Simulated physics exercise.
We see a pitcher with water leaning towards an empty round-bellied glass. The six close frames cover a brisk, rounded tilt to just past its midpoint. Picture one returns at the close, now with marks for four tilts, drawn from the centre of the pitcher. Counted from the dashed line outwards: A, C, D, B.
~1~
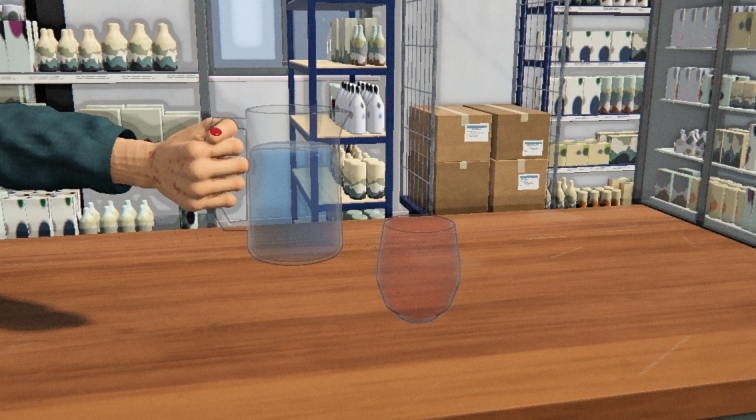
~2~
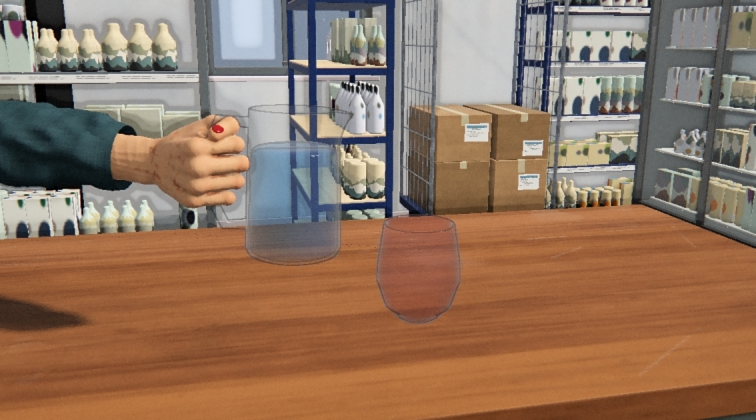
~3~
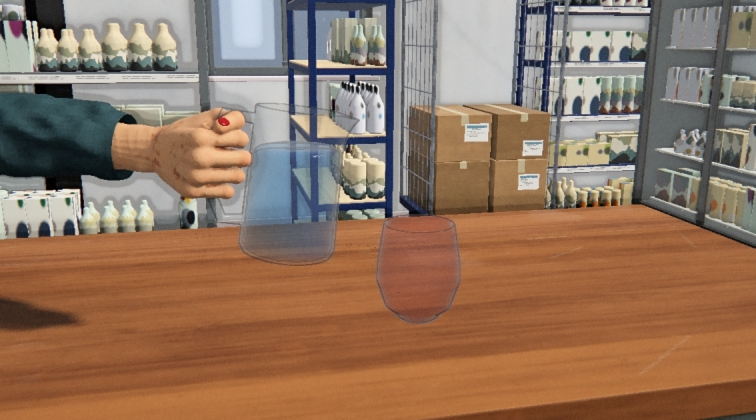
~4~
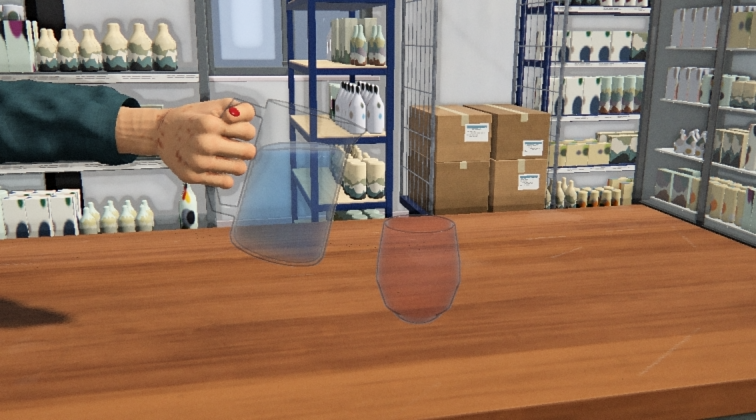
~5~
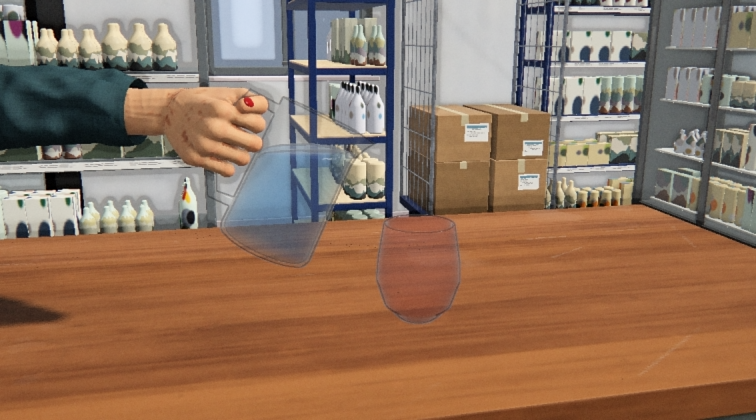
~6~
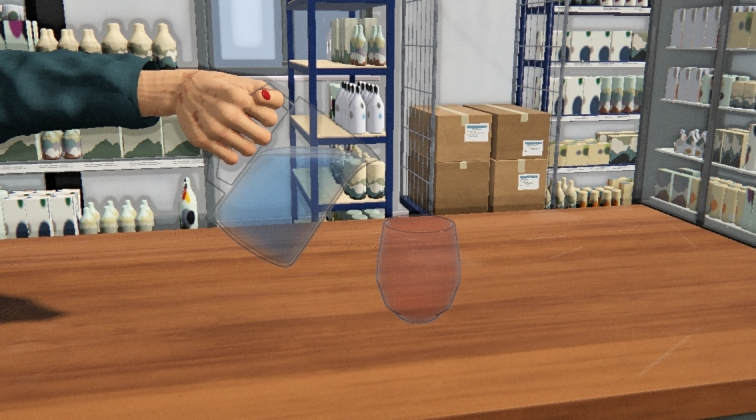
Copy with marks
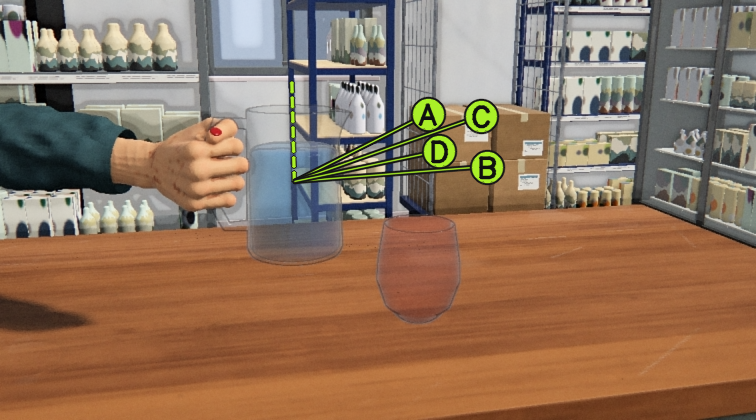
A hand with red nails and a dark teal sleeve reaches in from the left, holding a clear pitcher of bluish water above a wooden table, seen from slightly above in a shop-like room. A reddish-tinted, round-bellied glass stands to the right, before shelves of bottles and stacked cardboard boxes. The pitcher starts upright, then leans steadily rightward toward the still glass, while the view stays fixed.
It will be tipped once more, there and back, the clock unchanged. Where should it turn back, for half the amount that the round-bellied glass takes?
Go for C.
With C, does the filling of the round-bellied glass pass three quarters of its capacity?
No, less.
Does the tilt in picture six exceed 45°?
No.
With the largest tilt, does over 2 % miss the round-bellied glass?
Yes, it does.
In lime, A at (413, 121); B at (470, 167); C at (464, 121); D at (422, 154).
With A, the round-bellied glass ends with about 31 % of what it can hold.
With B, the round-bellied glass ends with about 60 % of what it can hold; 20 % of the water is spilt.
With C, the round-bellied glass ends with about 49 % of what it can hold.
With D, the round-bellied glass ends with about 64 % of what it can hold; 4 % of the water is spilt.
